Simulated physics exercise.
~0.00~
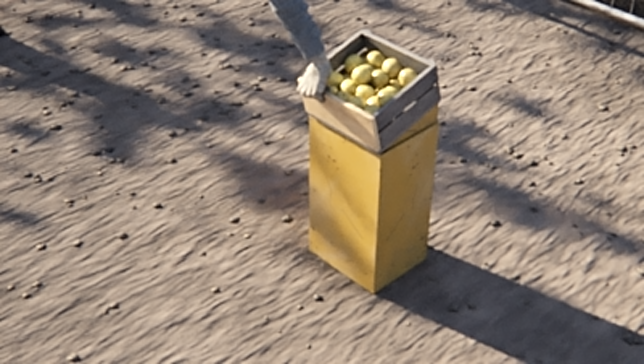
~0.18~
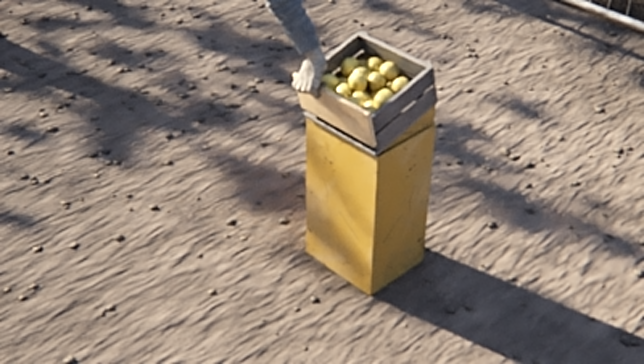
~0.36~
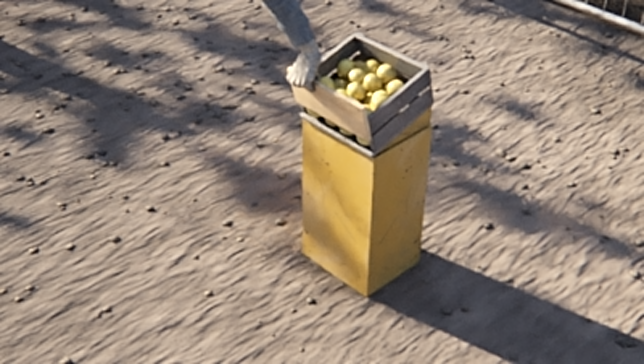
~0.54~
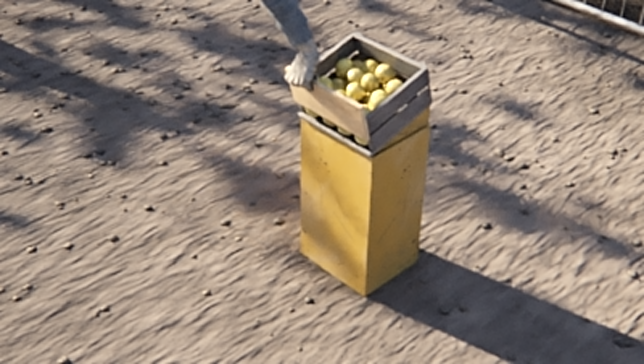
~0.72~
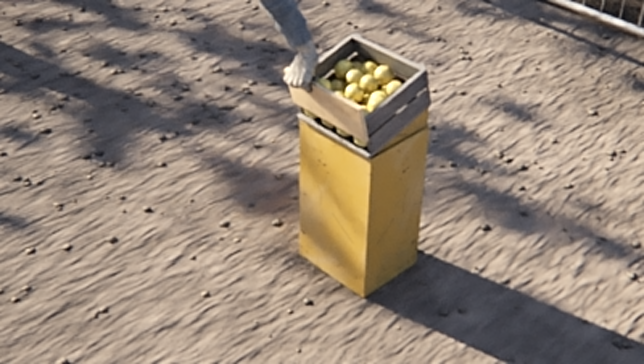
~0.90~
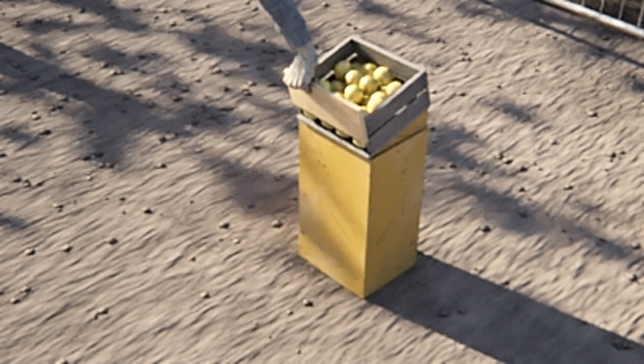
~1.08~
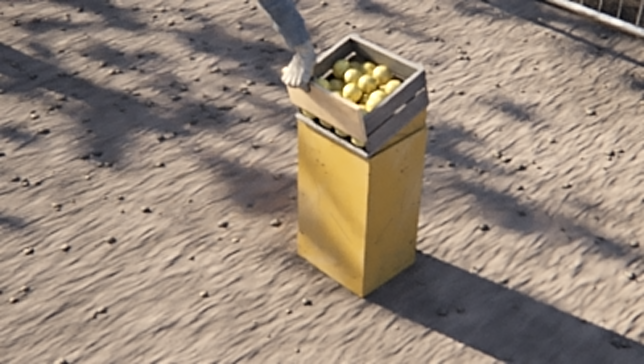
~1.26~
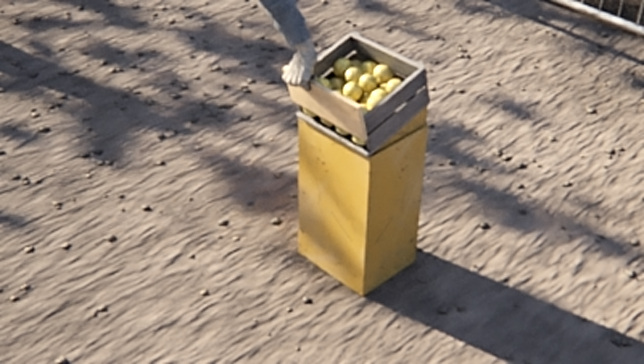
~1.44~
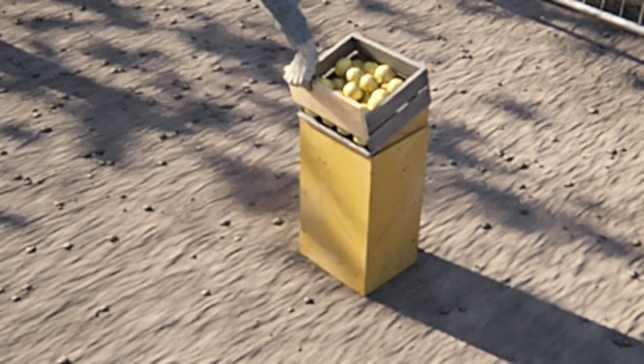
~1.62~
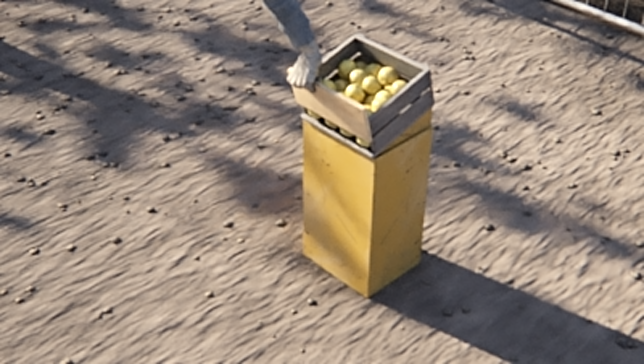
At first, a grey open-topped box full of yellow apples rests on a tall yellow block on sunlit, pebbly ground, while a pale hand reaches in from above and holds the top of its front panel. The hand lifts the panel a little, and a narrow gap opens along the bottom edge. Then the lifting stops, and the hand keeps the panel in its raised, leaning position. The apples stay heaped inside, and the view sways slightly. By the end, the hand is still on the panel, and no apple has dropped to the ground.
